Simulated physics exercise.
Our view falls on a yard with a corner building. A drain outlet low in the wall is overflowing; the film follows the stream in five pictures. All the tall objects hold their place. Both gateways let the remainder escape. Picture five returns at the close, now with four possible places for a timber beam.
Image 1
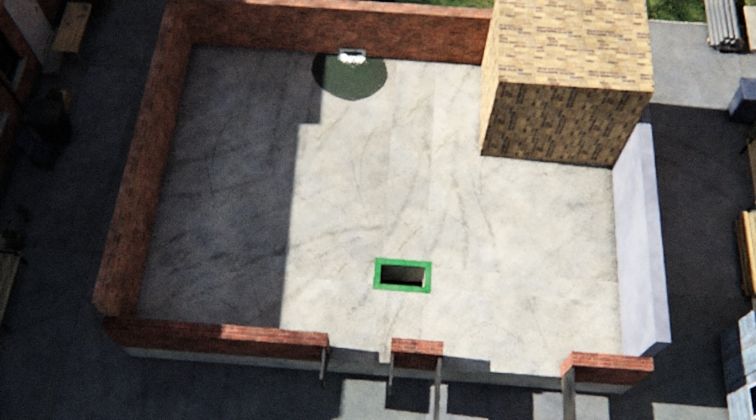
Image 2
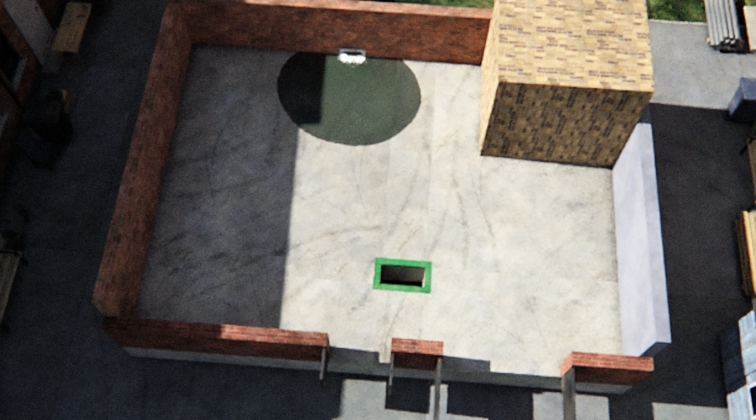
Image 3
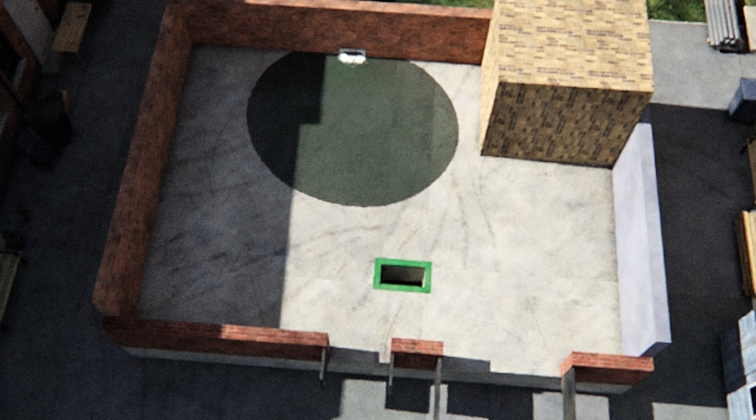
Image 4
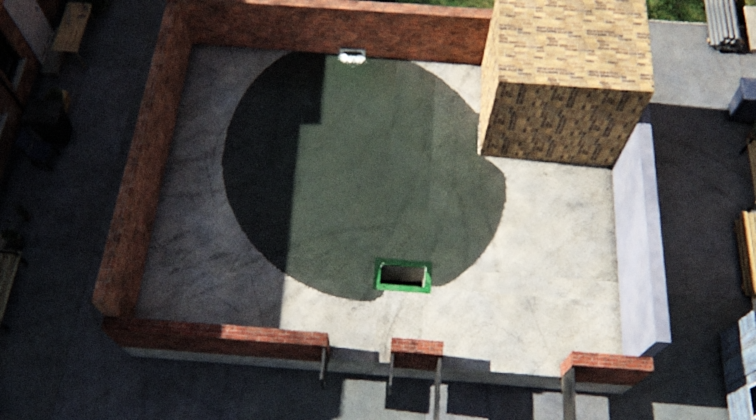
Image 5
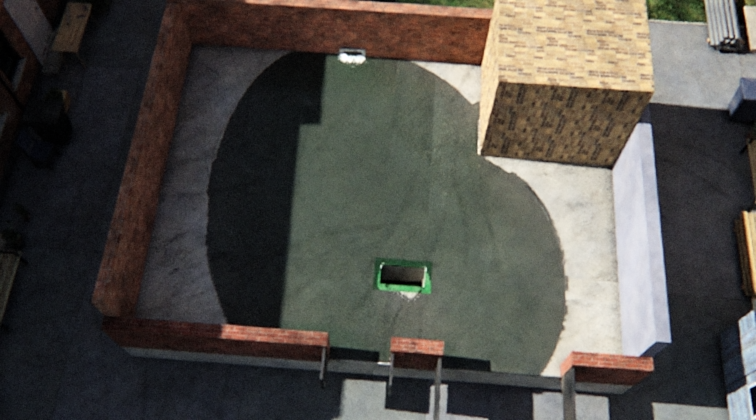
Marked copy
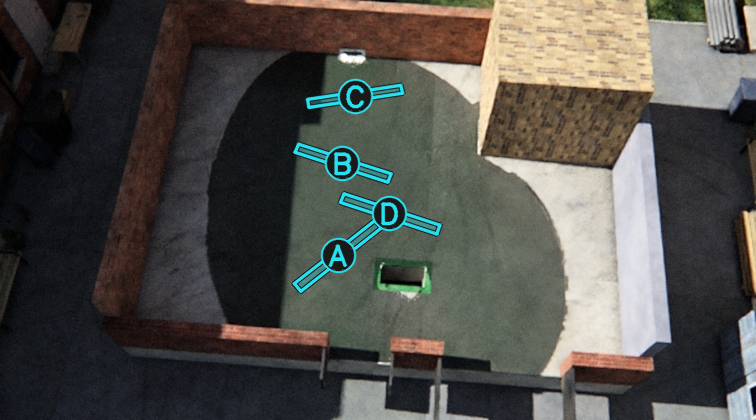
A walled concrete yard with a corner building darkening as green water spreads from the back wall and surrounds a green-framed drain.
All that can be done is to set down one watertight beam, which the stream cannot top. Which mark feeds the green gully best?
A beats the others.
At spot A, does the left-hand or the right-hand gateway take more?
More leaves on the right.
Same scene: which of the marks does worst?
Here it is spot D.
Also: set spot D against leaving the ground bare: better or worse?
It is worse.
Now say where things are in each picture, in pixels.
The first picture shows outfall at (353, 52); green gully at (403, 276); open gate at (500, 359); open gate at (360, 348); front seen at (323, 87), 3 % of the ground wet; green gully still dry.
The second picture shows front seen at (381, 138), 10 % of the ground wet; green gully still dry.
The third picture shows front seen at (398, 198), 23 % of the ground wet; green gully still dry.
The fourth picture shows front seen at (371, 294), 44 % of the ground wet; green gully taking water.
The fifth picture shows front seen at (538, 326), 65 % of the ground wet; green gully taking water.
On the marked copy, A from (297, 287) to (378, 224); B from (296, 148) to (389, 177); C from (308, 103) to (401, 89); D from (342, 198) to (438, 229).
With A, about 14 % of the stream goes into the green gully, about 85 % out by the gates.
With B, about 6 % of the stream goes into the green gully, about 94 % out by the gates.
With C, about 9 % of the stream goes into the green gully, about 90 % out by the gates.
With D, about 3 % of the stream goes into the green gully, about 97 % out by the gates.
